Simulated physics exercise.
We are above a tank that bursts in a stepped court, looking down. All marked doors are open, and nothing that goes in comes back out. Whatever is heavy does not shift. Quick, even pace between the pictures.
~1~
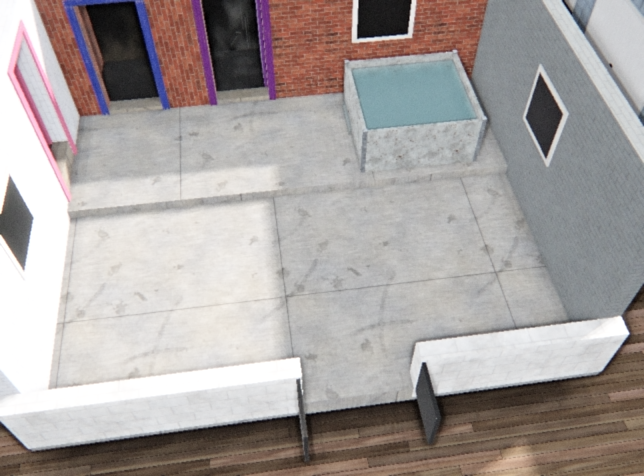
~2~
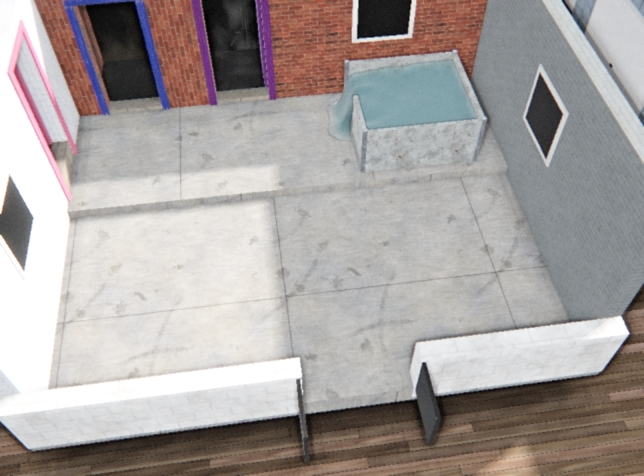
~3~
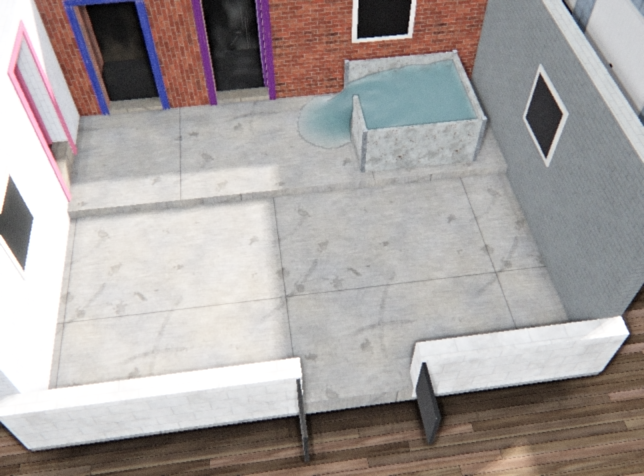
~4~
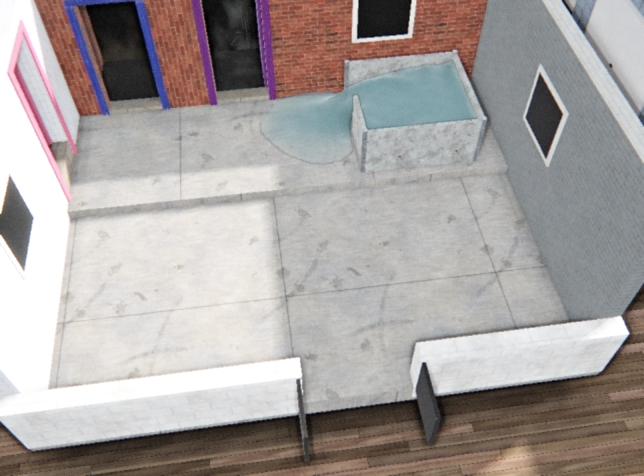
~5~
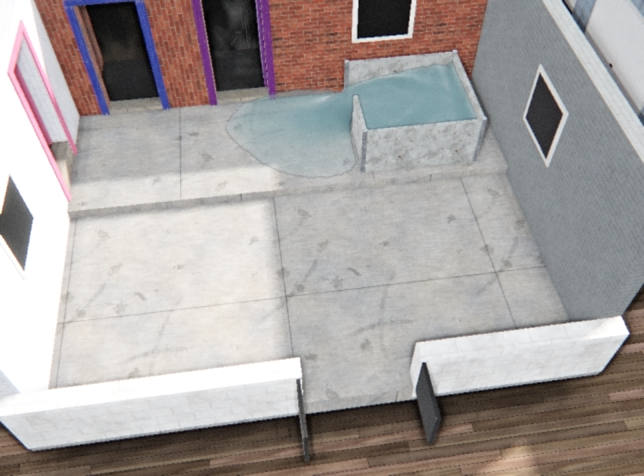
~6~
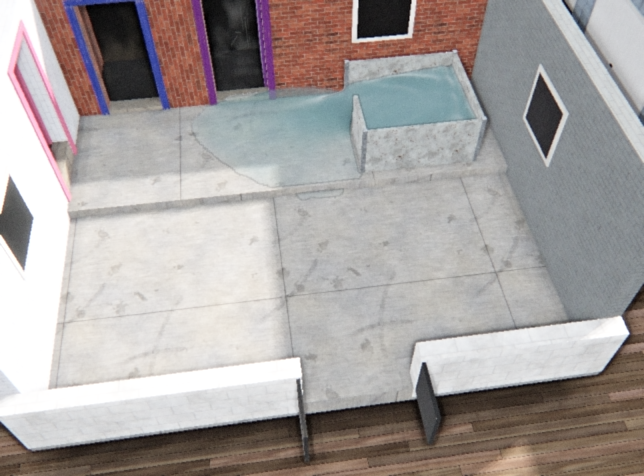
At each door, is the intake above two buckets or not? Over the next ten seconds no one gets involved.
The purple door is swamped. The blue door is swamped. The pink door is not swamped.
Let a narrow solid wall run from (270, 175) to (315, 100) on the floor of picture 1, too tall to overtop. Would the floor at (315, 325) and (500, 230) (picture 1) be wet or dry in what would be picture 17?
Result by location - first soaked, second parched.
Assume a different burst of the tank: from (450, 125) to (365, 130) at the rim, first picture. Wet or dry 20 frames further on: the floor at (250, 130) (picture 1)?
It would be parched.
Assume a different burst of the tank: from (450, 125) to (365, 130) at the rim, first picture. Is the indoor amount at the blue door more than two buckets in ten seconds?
In that case the blue door never reaches it.
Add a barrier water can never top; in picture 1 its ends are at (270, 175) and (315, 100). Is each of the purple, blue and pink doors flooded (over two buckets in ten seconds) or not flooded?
Okay, so the purple door comes in short, the blue door comes in short, and the pink door comes in short.
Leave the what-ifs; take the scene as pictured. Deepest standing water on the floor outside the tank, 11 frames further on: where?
Around (89, 134).
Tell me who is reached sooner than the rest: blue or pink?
The one in blue.
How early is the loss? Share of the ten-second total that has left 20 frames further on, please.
Around 30 %.
A moment on, water covers 30 % of the floor; the purple door under two buckets in, the blue door wet at the sill, nothing in, the pink door not reached.
Next, water covers 40 % of the floor; the purple door over two buckets in, the blue door wet at the sill, nothing in, the pink door wet at the sill, nothing in.
Then, water covers 45 % of the floor; the purple door over two buckets in, the blue door under two buckets in, the pink door wet at the sill, nothing in.
Later, water covers 70 % of the floor; the purple door over two buckets in, the blue door over two buckets in, the pink door wet at the sill, nothing in.
In the end, water covers 95 % of the floor; the purple door over two buckets in, the blue door over two buckets in, the pink door wet at the sill, nothing in.
